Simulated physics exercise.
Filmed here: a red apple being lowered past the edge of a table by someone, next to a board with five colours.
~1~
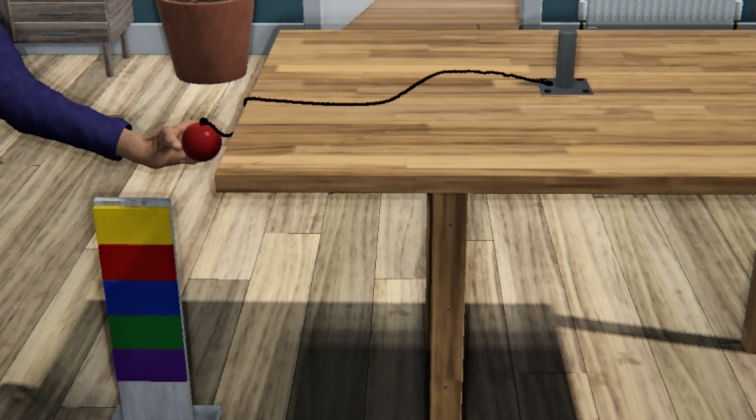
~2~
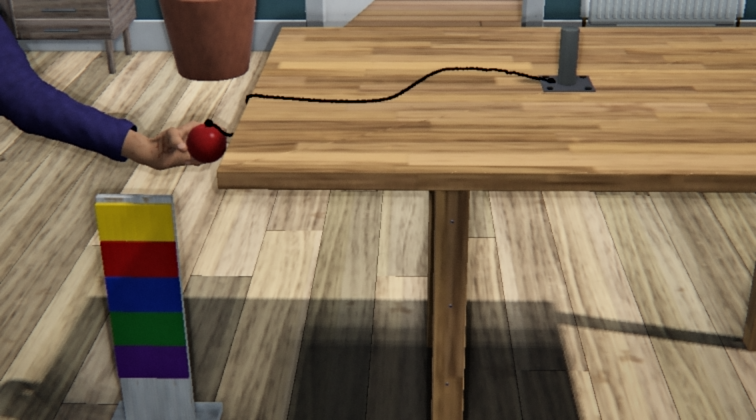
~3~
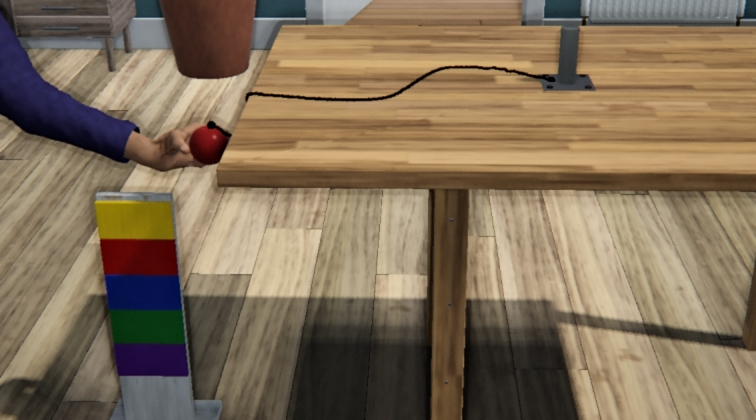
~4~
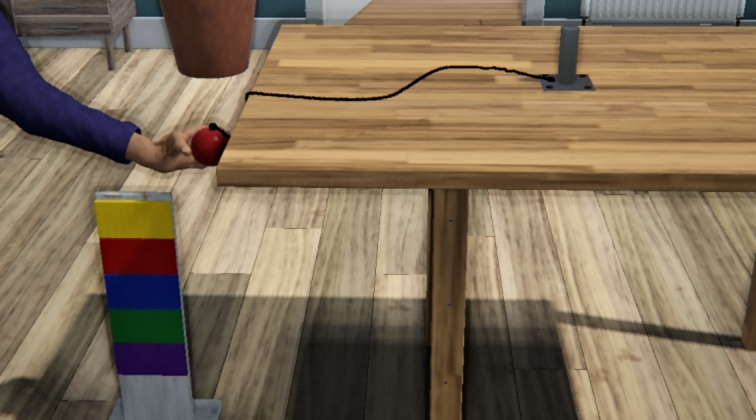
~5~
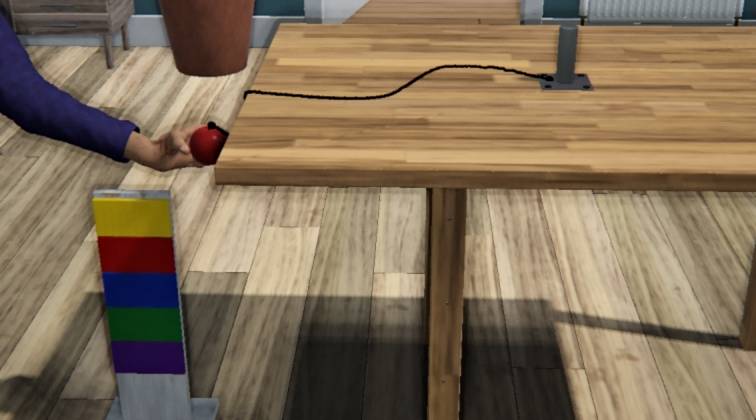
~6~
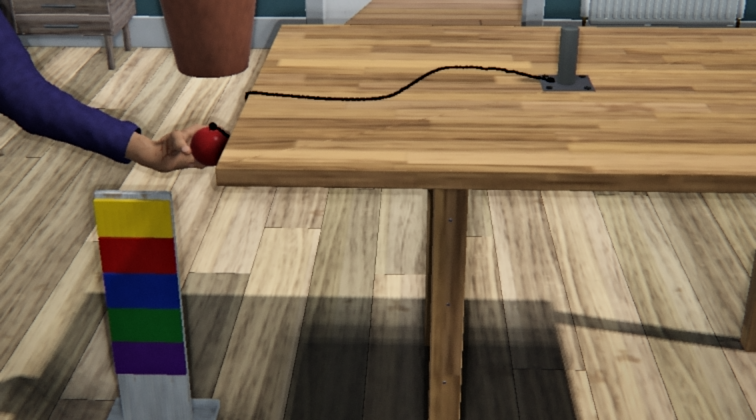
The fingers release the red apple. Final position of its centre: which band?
Band: Red.
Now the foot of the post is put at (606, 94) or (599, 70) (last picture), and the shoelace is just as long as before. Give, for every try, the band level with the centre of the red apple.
For the first it would be yellow, for the second yellow.
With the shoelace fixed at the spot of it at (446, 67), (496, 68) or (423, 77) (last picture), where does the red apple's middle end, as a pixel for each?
In order of the tries: About (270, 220), about (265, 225), about (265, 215).
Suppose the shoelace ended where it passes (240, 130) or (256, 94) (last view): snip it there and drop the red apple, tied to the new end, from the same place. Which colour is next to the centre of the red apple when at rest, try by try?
Taking them in turn, you'd get yellow, then no band.
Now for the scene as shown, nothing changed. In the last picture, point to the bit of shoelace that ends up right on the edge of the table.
Around (328, 99).
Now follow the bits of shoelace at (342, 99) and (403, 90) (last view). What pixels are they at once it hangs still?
They finish close to (271, 76) and close to (341, 78).
A little later, apple near (241, 230); level with yellow.
Next, apple near (293, 227); level with red.
Later still, apple near (270, 242); level with red.
When it is over, apple near (259, 239); level with red. The shoelace holds its middle at red.
